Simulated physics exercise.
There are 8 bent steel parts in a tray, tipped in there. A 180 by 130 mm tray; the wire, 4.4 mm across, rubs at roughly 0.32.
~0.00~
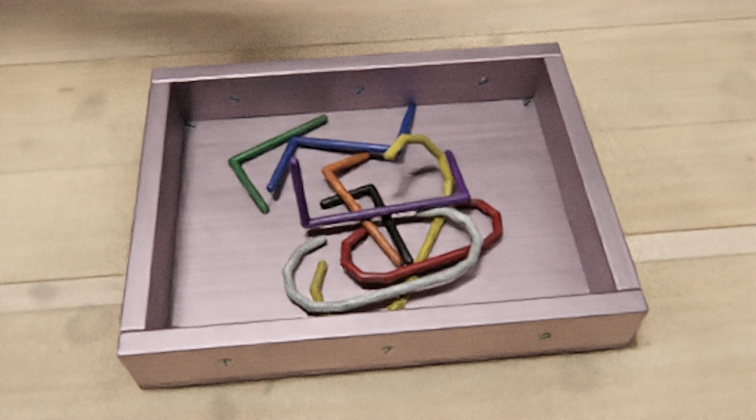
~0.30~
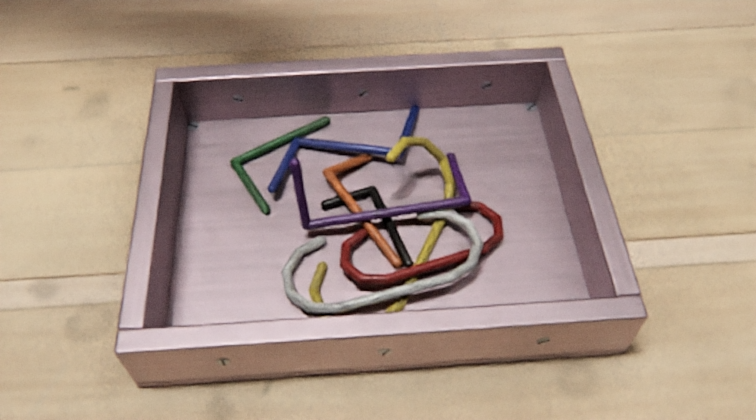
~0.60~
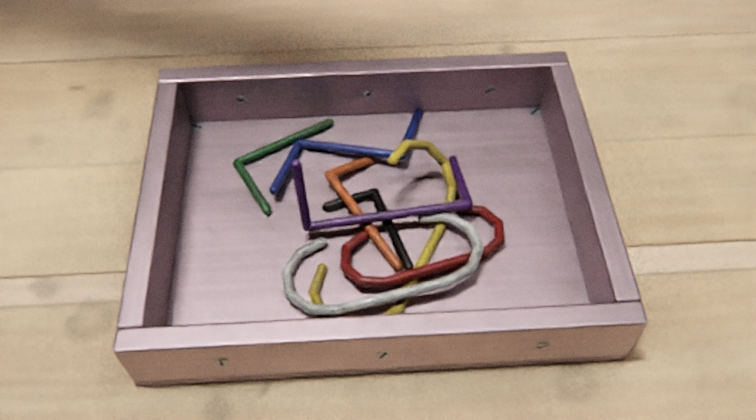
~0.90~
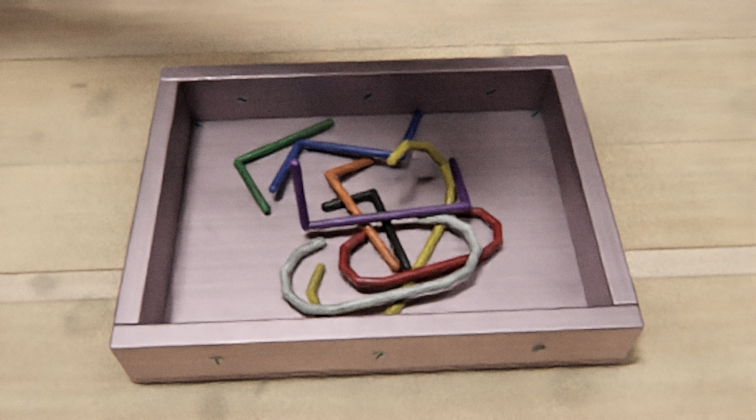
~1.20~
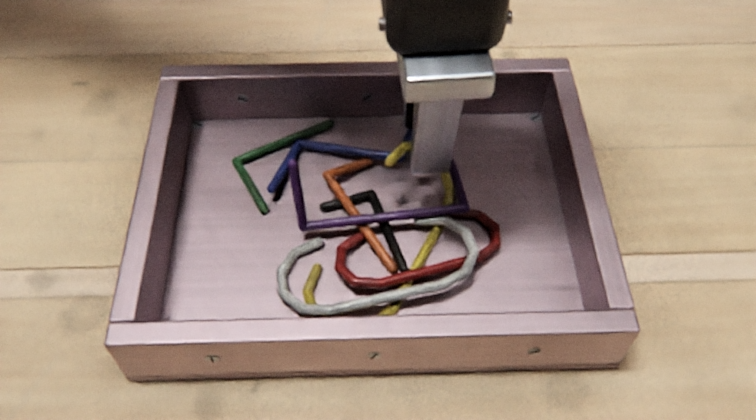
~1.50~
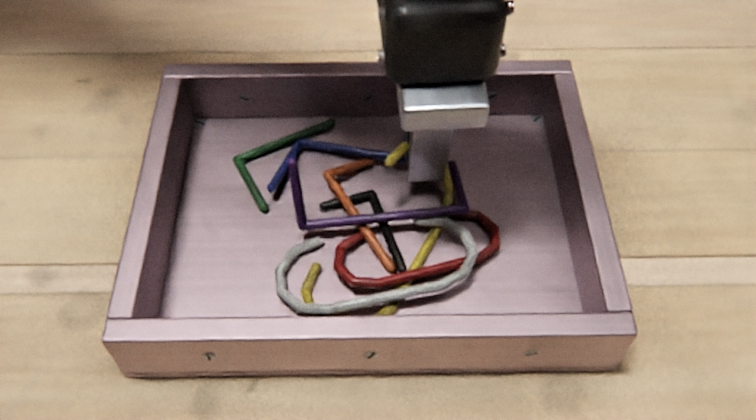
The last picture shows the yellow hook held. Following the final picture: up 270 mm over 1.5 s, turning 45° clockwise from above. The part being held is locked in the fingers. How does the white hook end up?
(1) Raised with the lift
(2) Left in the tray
1, raised with the lift.
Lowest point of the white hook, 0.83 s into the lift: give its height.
About 160 mm up.
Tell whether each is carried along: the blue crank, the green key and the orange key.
Result: Blue crank not raised; green key not raised; orange key not raised.
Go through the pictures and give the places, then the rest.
In the first frame, fingers out of view, 219 mm above the grip; white hook from (322, 239) to (420, 212), passing over yellow hook, over red hook, under purple crank; yellow hook from (390, 156) to (323, 265), passing under white hook.
In the second frame, fingers out of view, 219 mm above the grip; black key from (325, 205) to (409, 264), passing under orange key; purple crank from (295, 164) to (450, 157), passing over orange key, over white hook.
In the third frame, fingers out of view, 204 mm above the grip; orange key from (370, 160) to (397, 266), passing over black key, under purple crank; red hook from (363, 236) to (459, 209), passing under white hook.
In the fourth frame, fingers out of view, 109 mm above the grip; green key from (266, 209) to (330, 123); yellow hook from (392, 161) to (320, 268), passing under white hook.
In the fifth frame, fingers (427, 128) 14 mm above the grip; white hook from (318, 242) to (419, 221), passing over yellow hook, over red hook, under purple crank; blue crank from (419, 116) to (272, 189).
In the sixth frame, fingers (426, 150) closed on the yellow hook; white hook from (317, 242) to (418, 221); yellow hook from (390, 162) to (316, 267).
By 1.95 s, lowest point more than 20 mm over the tray floor, white hook 62 mm, yellow hook 58 mm.
By 2.33 s, lowest point more than 20 mm over the tray floor, white hook 163 mm, yellow hook 158 mm, red hook 90 mm, purple crank 84 mm.
By 3.00 s, lowest point more than 20 mm over the tray floor, white hook 277 mm, yellow hook 272 mm, red hook 204 mm, purple crank 201 mm.
Finally, hanging white hook 277 mm, yellow hook 272 mm, red hook 204 mm, purple crank 200 mm; the other 4 are down.
